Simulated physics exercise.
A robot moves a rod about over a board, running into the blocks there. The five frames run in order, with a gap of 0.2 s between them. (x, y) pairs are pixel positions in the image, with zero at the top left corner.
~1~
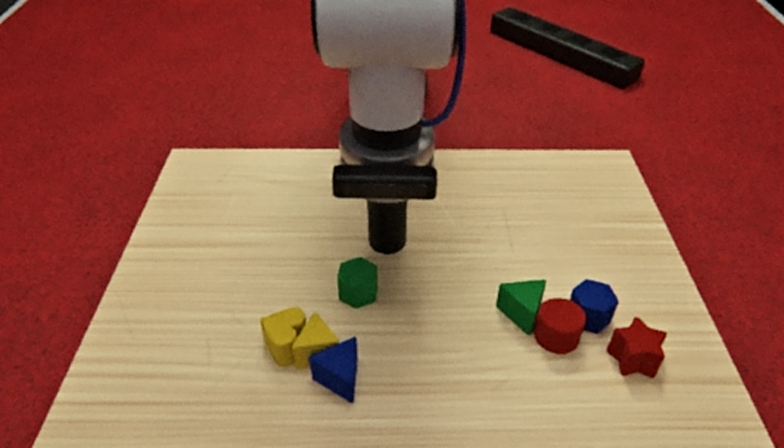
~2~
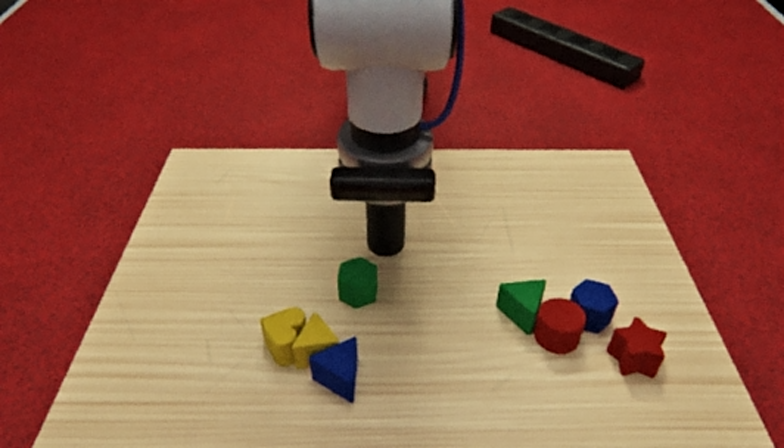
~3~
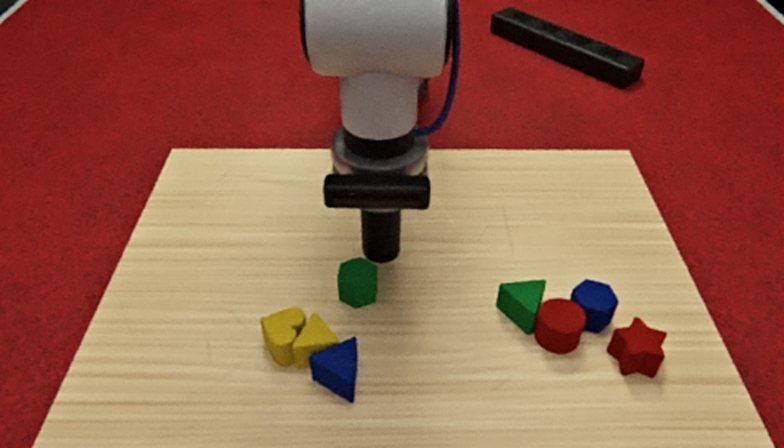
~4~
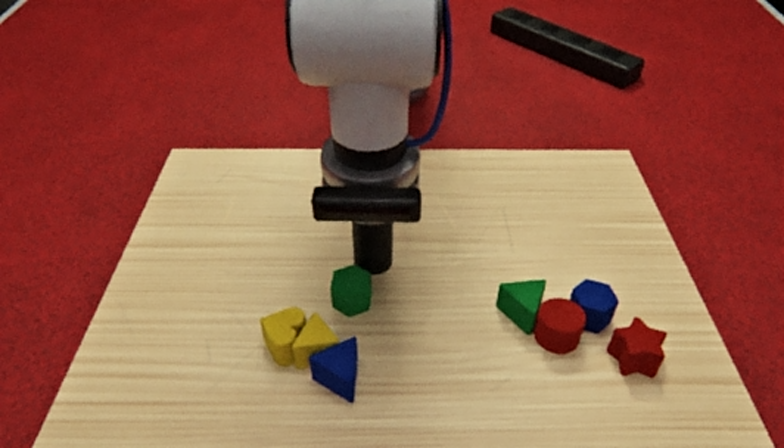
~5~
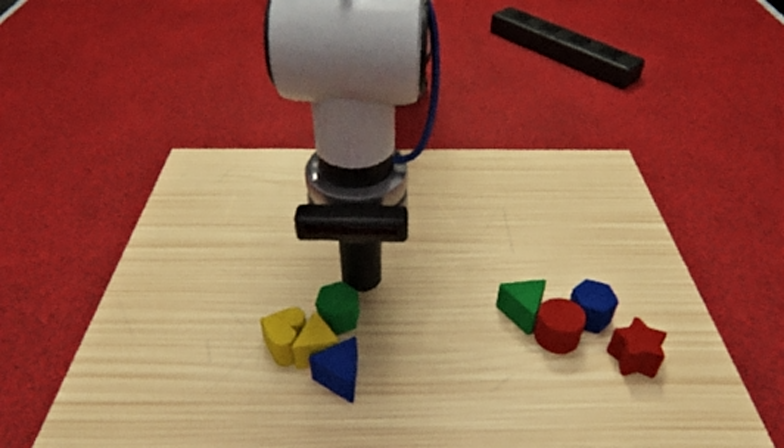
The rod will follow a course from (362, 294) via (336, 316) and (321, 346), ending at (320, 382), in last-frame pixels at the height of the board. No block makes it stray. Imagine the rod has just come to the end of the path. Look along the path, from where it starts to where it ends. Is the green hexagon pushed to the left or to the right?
It moves over to the right.
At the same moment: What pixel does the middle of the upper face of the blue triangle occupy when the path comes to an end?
Answer: (347, 383).
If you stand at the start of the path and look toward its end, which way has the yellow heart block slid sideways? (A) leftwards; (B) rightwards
Letter B.
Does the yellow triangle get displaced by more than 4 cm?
I'd say yes.
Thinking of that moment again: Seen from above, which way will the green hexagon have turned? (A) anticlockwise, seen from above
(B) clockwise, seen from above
B.
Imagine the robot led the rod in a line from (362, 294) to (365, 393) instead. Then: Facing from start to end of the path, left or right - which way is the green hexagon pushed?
It is pushed towards the right-hand side.
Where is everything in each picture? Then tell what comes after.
Rod's lower end (387, 242); yellow heart block (283, 324); yellow triangle (315, 332); green hexagon (357, 271); blue triangle (338, 357), in the first frame.
Rod (386, 244); blocks still, in the second frame.
Rod (381, 250); blocks still, in the third frame.
Rod (373, 262); green hexagon (351, 279), in the fourth frame.
Rod (362, 278); yellow heart block (283, 324); yellow triangle (315, 332); green hexagon (337, 296); blue triangle (338, 357), in the fifth frame.
What follows on the original path. One third of the way, rod (333, 302); yellow heart block (258, 338); yellow triangle (296, 353), turned 45° anticlockwise; green hexagon (304, 321).
Two thirds of the way, rod (318, 331); yellow heart block (231, 356), turned 15° clockwise; yellow triangle (275, 381), turned 55° anticlockwise; green hexagon (281, 349), turned 20° clockwise.
At the end, rod (318, 366); yellow heart block (224, 362), turned 35° clockwise; yellow triangle (258, 403), turned 40° anticlockwise; green hexagon (272, 370), turned 35° clockwise; blue triangle (347, 383), turned 30° anticlockwise.
